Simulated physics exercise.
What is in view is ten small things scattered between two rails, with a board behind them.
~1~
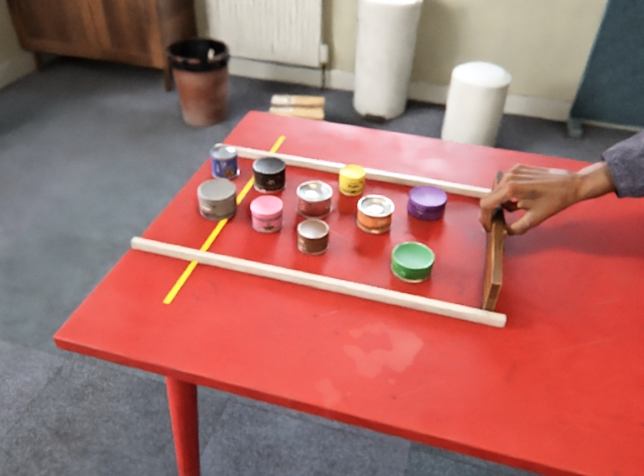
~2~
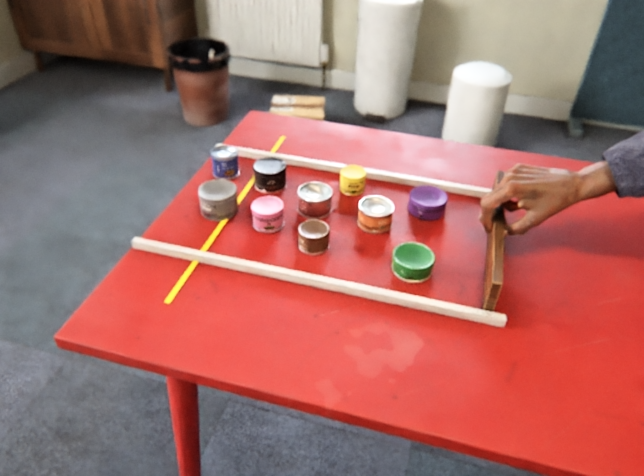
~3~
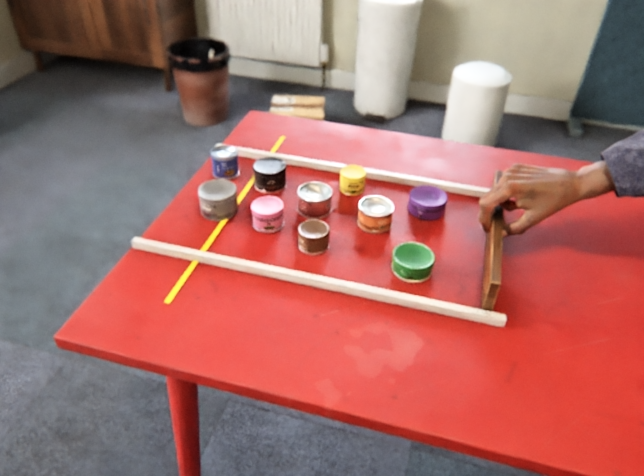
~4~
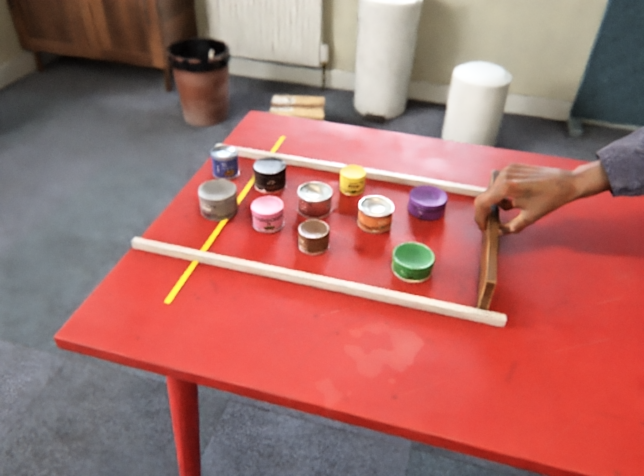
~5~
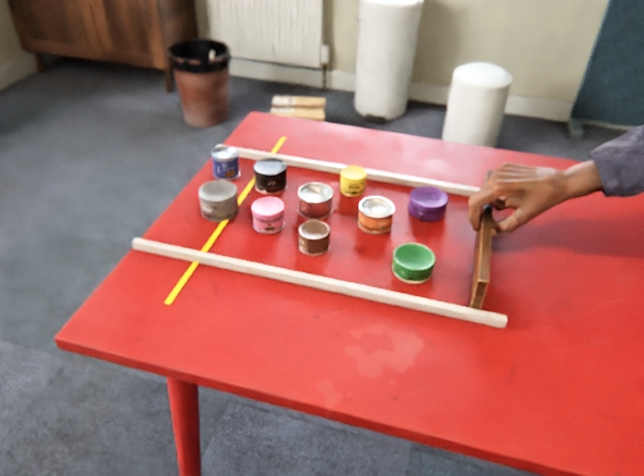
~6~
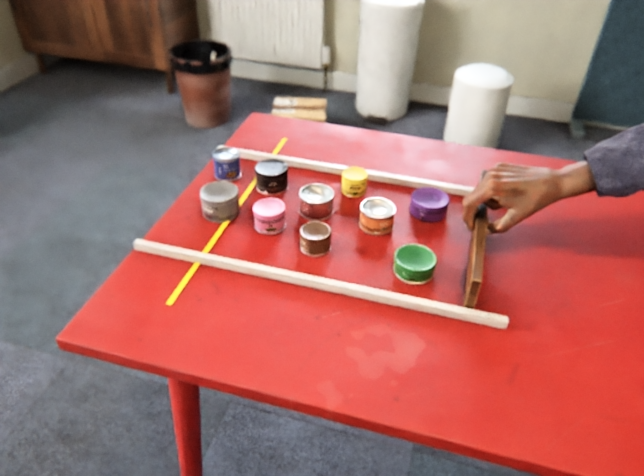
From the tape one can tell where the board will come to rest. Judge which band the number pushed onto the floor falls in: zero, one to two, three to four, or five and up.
Going by the pictures, one or two pieces get pushed right off.
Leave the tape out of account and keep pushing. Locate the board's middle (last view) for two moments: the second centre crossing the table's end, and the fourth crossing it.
It sits around (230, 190) and after that around (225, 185).
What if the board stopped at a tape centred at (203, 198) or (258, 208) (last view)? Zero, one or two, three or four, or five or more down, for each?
Count of falls, case 1: Five or over; case 2: None at all.
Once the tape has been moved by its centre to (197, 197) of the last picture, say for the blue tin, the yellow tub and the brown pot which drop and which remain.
The blue tin is no longer there; as for the yellow tub, it is still there; and the brown pot is no longer there.
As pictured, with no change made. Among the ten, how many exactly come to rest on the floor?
In all, 1 of them.
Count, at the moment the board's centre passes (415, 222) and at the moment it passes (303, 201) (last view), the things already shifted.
The first number is 2, the next one 8.
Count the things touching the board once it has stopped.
5.
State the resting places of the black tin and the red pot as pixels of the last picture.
First object: (209, 163); second object: (199, 181).
Soon after, none off yet; blue tin at rest near (227, 165); grey tub at rest near (220, 202); black tin at rest near (272, 177).
Then, none off yet; blue tin moved a little near (219, 162); grey tub moved a little near (208, 202); black tin moved about its own width near (244, 171).
By the end, the number that fall off is one or two; fallen, blue tin.
